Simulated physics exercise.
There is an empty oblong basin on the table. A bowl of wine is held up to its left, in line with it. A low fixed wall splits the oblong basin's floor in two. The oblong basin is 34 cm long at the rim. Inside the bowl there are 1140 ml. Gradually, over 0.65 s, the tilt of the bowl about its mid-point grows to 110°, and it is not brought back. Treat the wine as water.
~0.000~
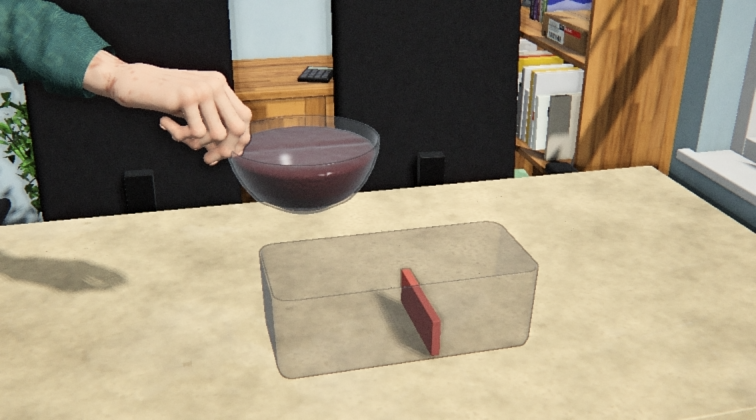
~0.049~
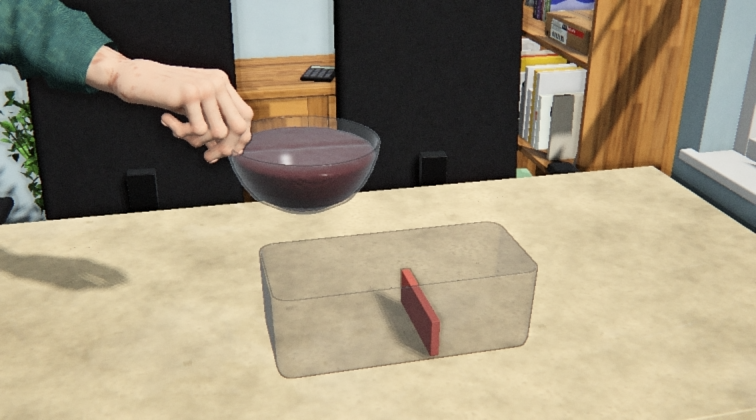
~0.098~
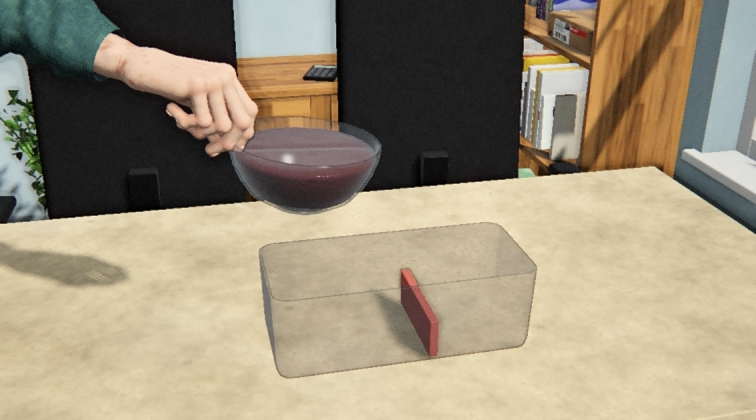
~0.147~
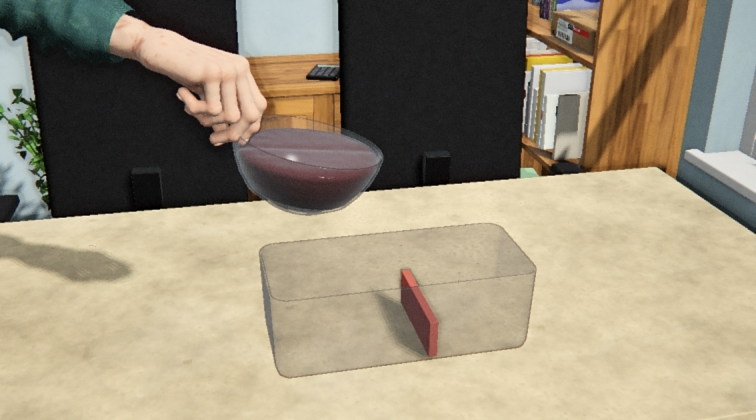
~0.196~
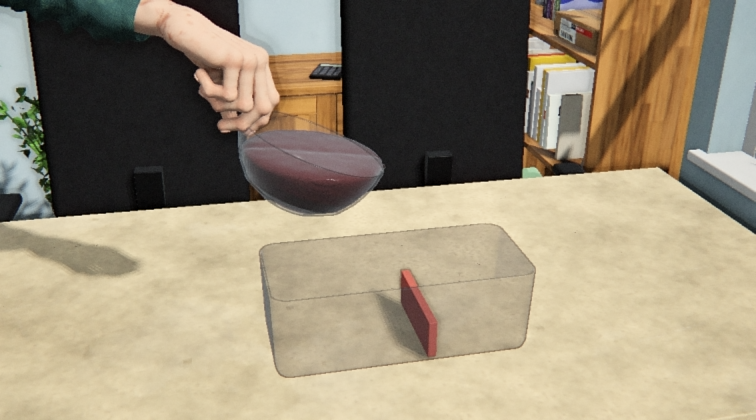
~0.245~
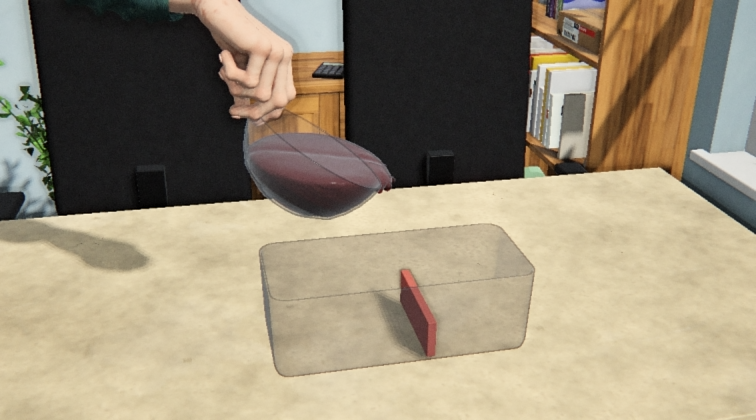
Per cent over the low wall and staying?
33 per cent.
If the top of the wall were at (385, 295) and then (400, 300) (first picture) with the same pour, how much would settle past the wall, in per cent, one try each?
Respectively close to 65 and 45 %.
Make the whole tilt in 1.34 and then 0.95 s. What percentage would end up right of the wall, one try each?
Try 1: 55 %; try 2: 45 %.
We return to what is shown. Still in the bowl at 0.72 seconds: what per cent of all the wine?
Remaining share: Approx. 0 %.
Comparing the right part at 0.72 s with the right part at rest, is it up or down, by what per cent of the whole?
A gain, roughly 7.
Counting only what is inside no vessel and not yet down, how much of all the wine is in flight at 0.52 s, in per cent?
About 30 per cent.
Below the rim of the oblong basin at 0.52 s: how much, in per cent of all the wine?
Near 62 in a hundred.
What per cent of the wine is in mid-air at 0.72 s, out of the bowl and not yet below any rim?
Estimated airborne part: Roughly 14 per cent.
After 0.52 s the tilt is 99° and 8 per cent is still to pour, 30 is left of the wall and 32 right of it.
After 0.72 s the tilt is 110° and 0 per cent is still to pour, 56 is left of the wall and 26 right of it.
After 0.92 s the tilt is 110° and 0 per cent is still to pour, 55 is left of the wall and 33 right of it.
After 1.15 s the tilt is 110° and 0 per cent is still to pour, 56 is left of the wall and 33 right of it.
In the end 56 per cent lies left of the wall, 33 right of it and 11 outside.
